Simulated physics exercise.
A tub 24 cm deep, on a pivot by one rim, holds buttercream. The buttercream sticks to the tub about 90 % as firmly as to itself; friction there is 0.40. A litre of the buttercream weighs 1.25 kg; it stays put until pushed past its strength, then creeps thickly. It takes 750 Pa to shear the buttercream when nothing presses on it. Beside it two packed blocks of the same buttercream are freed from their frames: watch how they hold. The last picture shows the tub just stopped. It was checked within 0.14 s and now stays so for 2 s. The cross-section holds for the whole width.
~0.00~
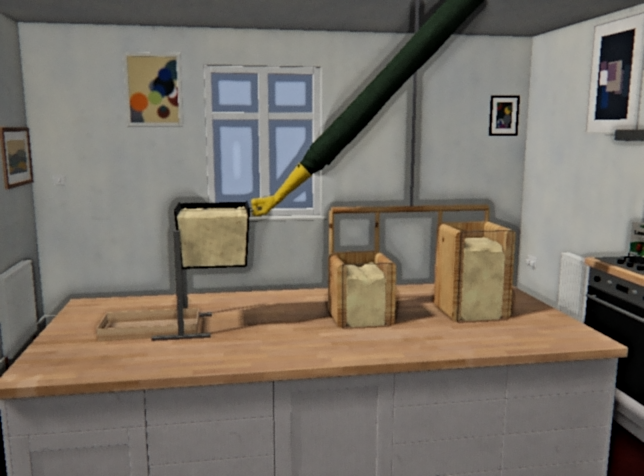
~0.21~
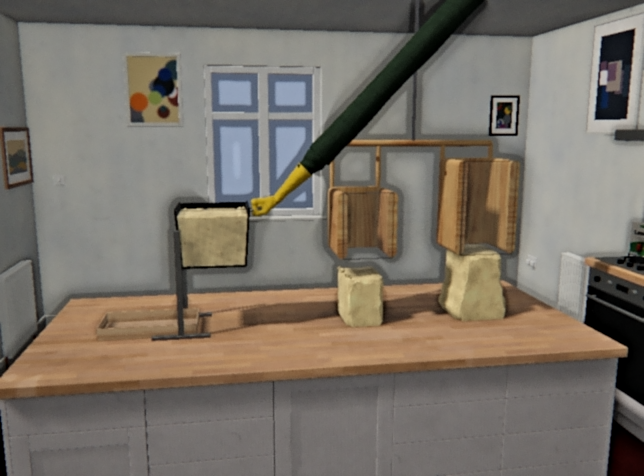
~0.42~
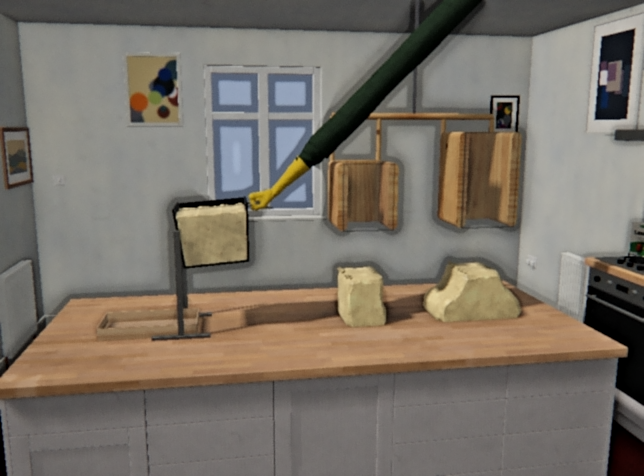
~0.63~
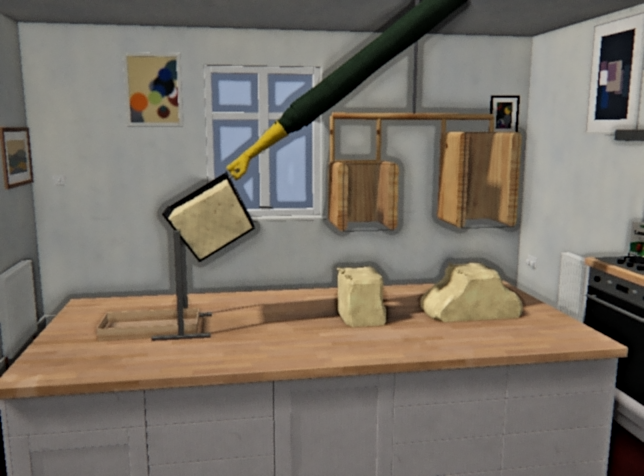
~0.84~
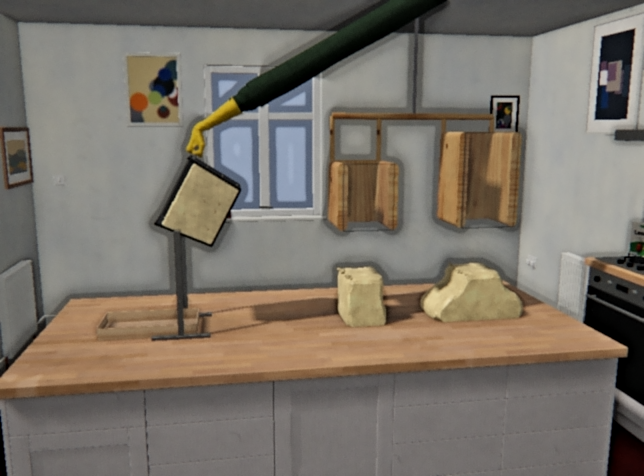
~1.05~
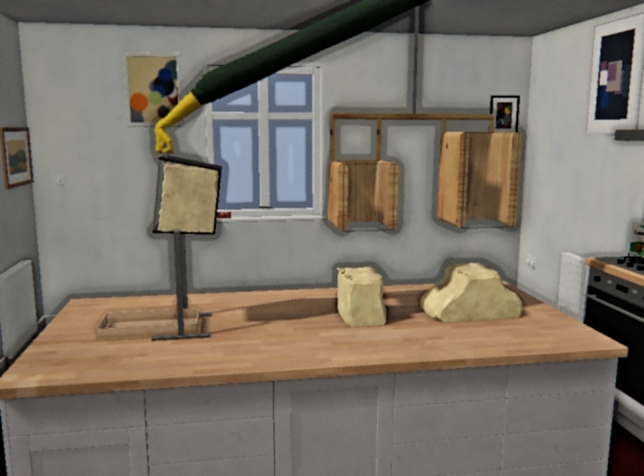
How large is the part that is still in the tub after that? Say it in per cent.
About 70 %.
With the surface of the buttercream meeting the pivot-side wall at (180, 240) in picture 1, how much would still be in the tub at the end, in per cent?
Then about 100 %.
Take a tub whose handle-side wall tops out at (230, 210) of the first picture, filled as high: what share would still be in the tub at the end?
It would be near 100 %.
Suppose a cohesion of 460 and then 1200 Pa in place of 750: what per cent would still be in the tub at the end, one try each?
In that order: 50 %, 100 %.
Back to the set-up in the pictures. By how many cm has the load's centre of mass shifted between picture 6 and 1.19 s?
Some 2 cm.
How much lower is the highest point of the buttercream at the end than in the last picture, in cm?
Some 9 cm.
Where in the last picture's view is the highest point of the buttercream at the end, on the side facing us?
Near (185, 188).
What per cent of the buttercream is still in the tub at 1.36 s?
About 95 %.
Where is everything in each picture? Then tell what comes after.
The first frame shows handle-side rim at (248, 209), tilt 0 degrees; crest of the buttercream at (246, 215); block heights 23 cm, 35 cm (left to right).
The second frame shows handle-side rim at (248, 209), tilt 0 degrees; crest of the buttercream at (246, 215); block heights 23 cm, 31 cm (left to right).
The third frame shows handle-side rim at (246, 203), tilt 4 degrees; crest of the buttercream at (239, 211); block heights 22 cm, 23 cm (left to right).
The fourth frame shows handle-side rim at (225, 177), tilt 30 degrees; crest of the buttercream at (225, 185); block heights 22 cm, 22 cm (left to right).
The fifth frame shows handle-side rim at (187, 159), tilt 62 degrees; crest of the buttercream at (196, 166); block heights 22 cm, 22 cm (left to right).
The sixth frame shows handle-side rim at (159, 160), tilt 83 degrees; crest of the buttercream at (167, 165); block heights 22 cm, 22 cm (left to right).
After 1.19 s, the tub is at 83 degrees and holds 100 %.
After 1.36 s, the tub is at 83 degrees and holds 97 %.
After 1.53 s, the tub is at 83 degrees and holds 90 %.
After 1.70 s, the tub is at 83 degrees and holds 82 %.
After 3.05 s, the tub is at 83 degrees and holds 70 %.
